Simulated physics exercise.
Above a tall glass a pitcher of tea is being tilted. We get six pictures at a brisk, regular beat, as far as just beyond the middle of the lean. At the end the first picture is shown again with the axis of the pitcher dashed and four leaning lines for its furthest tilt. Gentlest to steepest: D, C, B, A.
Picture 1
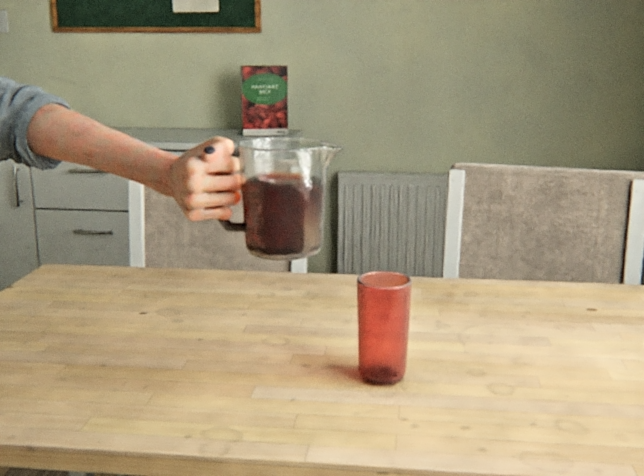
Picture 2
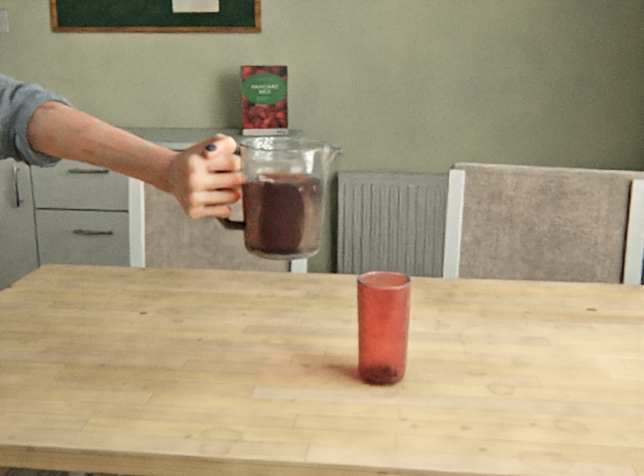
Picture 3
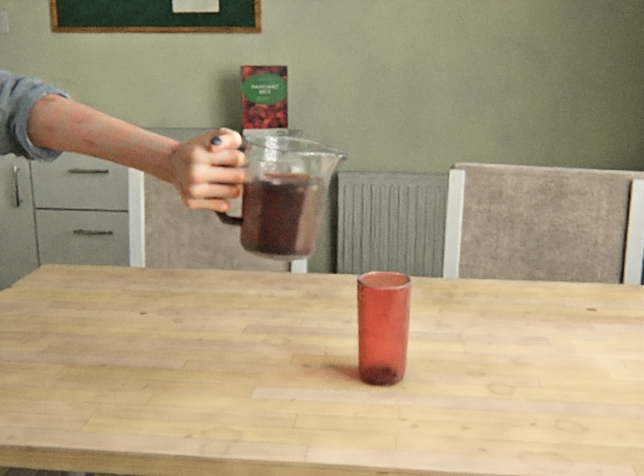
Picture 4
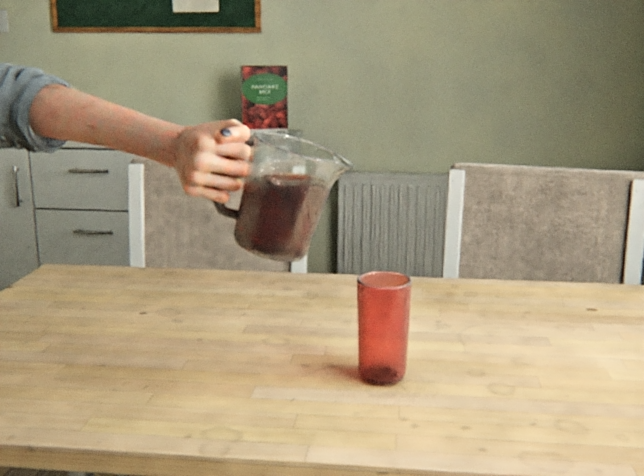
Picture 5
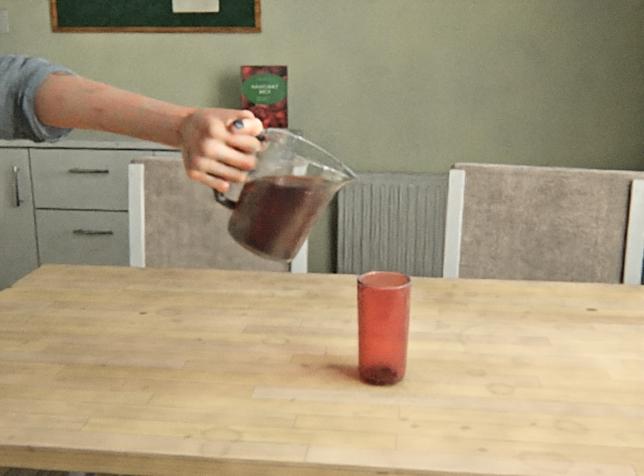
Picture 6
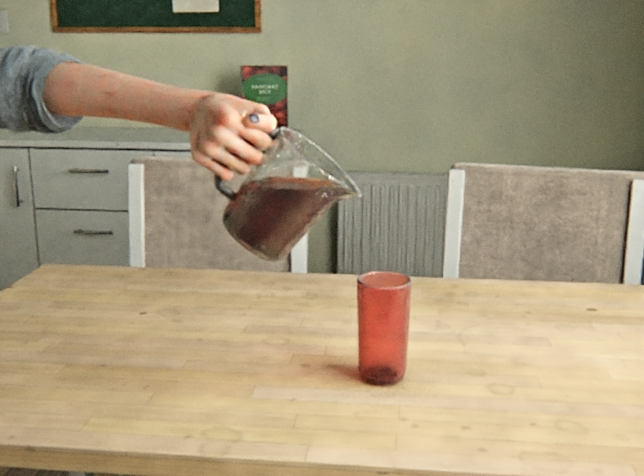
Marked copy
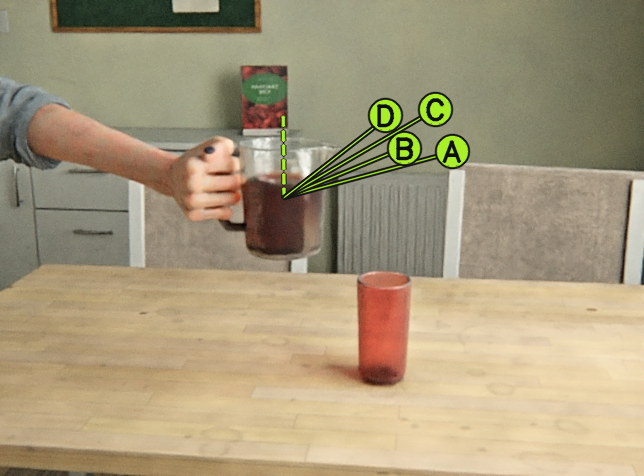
A hand held a clear pitcher of dark tea upright above and to the left of a tall red glass on a wooden table, then steadily tilted it to the right, its lip lowering.
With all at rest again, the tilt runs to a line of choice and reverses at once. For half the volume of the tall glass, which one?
Go for C.
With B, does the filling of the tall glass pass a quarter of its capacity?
Yes, clearly.
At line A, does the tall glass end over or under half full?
Over.
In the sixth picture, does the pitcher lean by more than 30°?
Yes.
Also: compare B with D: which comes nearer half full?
D it is.
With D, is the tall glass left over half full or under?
Under half.
In lime, A at (436, 156); B at (388, 154); C at (420, 118); D at (373, 128).
With A, the tall glass ends with about 89 % of what it can hold; 11 % of the tea is spilt.
With B, the tall glass ends with about 80 % of what it can hold.
With C, the tall glass ends with about 51 % of what it can hold.
With D, the tall glass ends with about 29 % of what it can hold.
